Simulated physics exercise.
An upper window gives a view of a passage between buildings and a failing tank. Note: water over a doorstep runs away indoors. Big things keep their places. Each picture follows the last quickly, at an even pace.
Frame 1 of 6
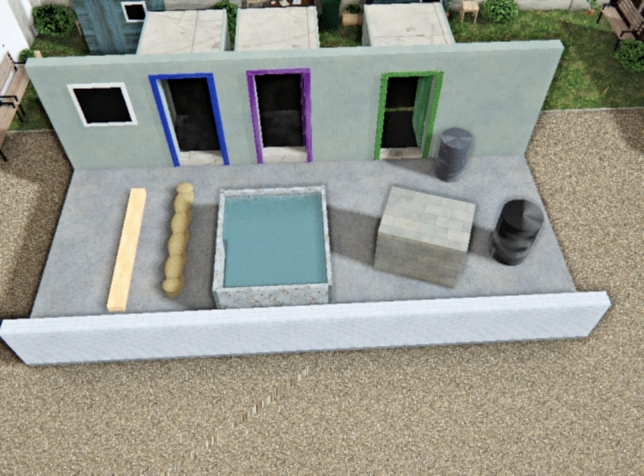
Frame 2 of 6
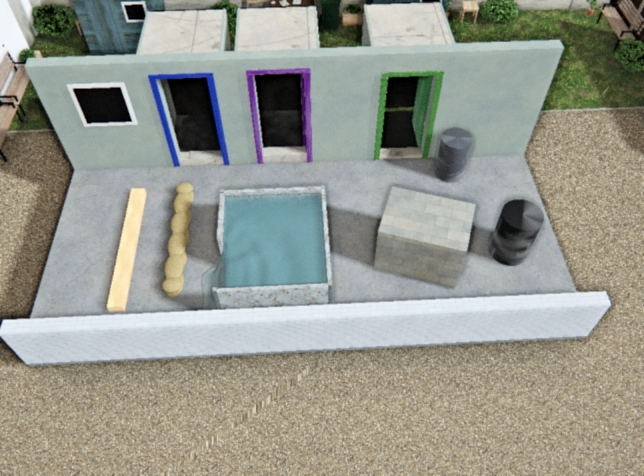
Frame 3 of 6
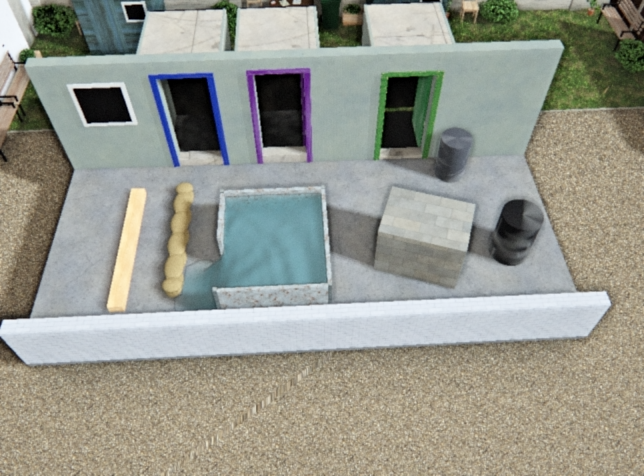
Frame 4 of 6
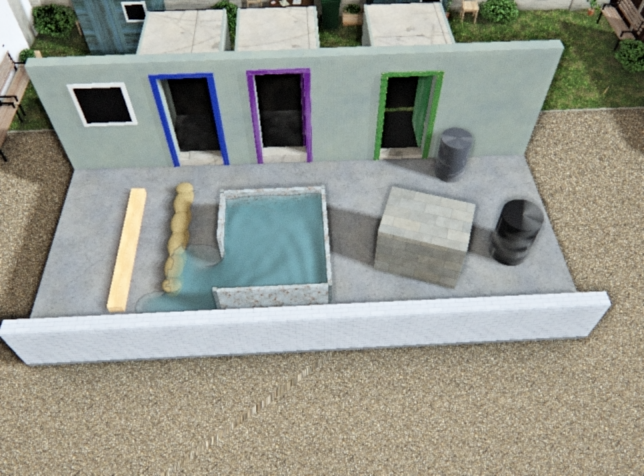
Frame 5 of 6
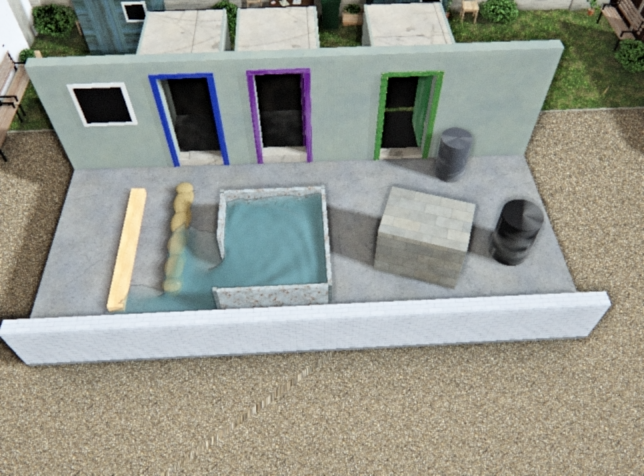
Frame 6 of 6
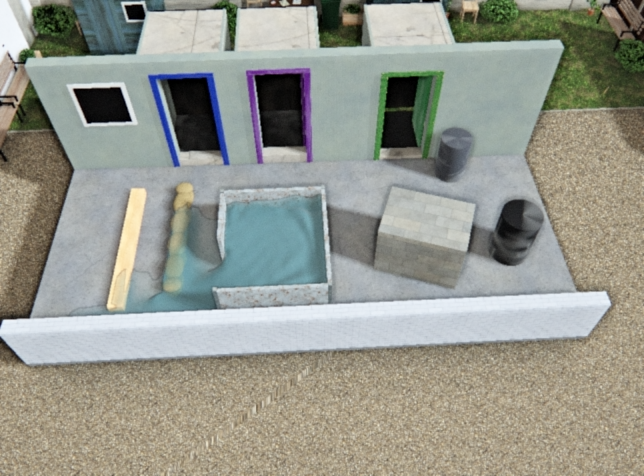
The clip opens on a high view of a walled passage where a square tank of blue-green water sits still. Its left wall gives way near the front corner, and water pours out leftward across the paving, running around the row of tan rounded objects and then reaching the pale beam.
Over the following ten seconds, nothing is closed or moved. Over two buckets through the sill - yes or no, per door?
Blue door - no, green door - no, purple door - no.
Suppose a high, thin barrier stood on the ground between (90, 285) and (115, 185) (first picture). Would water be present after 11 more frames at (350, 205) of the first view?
Result: Parched.
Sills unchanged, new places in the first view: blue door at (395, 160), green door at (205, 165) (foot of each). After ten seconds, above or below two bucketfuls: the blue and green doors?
Note: Blue door remains short of it; green door crosses the line.
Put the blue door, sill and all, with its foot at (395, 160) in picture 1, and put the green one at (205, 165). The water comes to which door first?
Note: The one in green comes first.
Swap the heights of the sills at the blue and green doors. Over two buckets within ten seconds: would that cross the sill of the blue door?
Honestly, the blue one is swamped.
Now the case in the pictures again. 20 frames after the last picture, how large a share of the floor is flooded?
My estimate is close to 50 per cent.
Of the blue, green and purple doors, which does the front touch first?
That's the door marked blue.
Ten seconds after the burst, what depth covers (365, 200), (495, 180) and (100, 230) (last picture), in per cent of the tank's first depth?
2, 2 and 2 per cent, roughly.
A moment on, water covers 25 % of the floor; the blue door wet at the sill, nothing in, the green door not reached, the purple door not reached.
Next, water covers 35 % of the floor; the blue door under two buckets in, the green door not reached, the purple door wet at the sill, nothing in.
Then, water covers 50 % of the floor; the blue door under two buckets in, the green door wet at the sill, nothing in, the purple door wet at the sill, nothing in.
Later, water covers 70 % of the floor; the blue door under two buckets in, the green door wet at the sill, nothing in, the purple door wet at the sill, nothing in.
In the end, water covers 85 % of the floor; the blue door under two buckets in, the green door wet at the sill, nothing in, the purple door wet at the sill, nothing in.
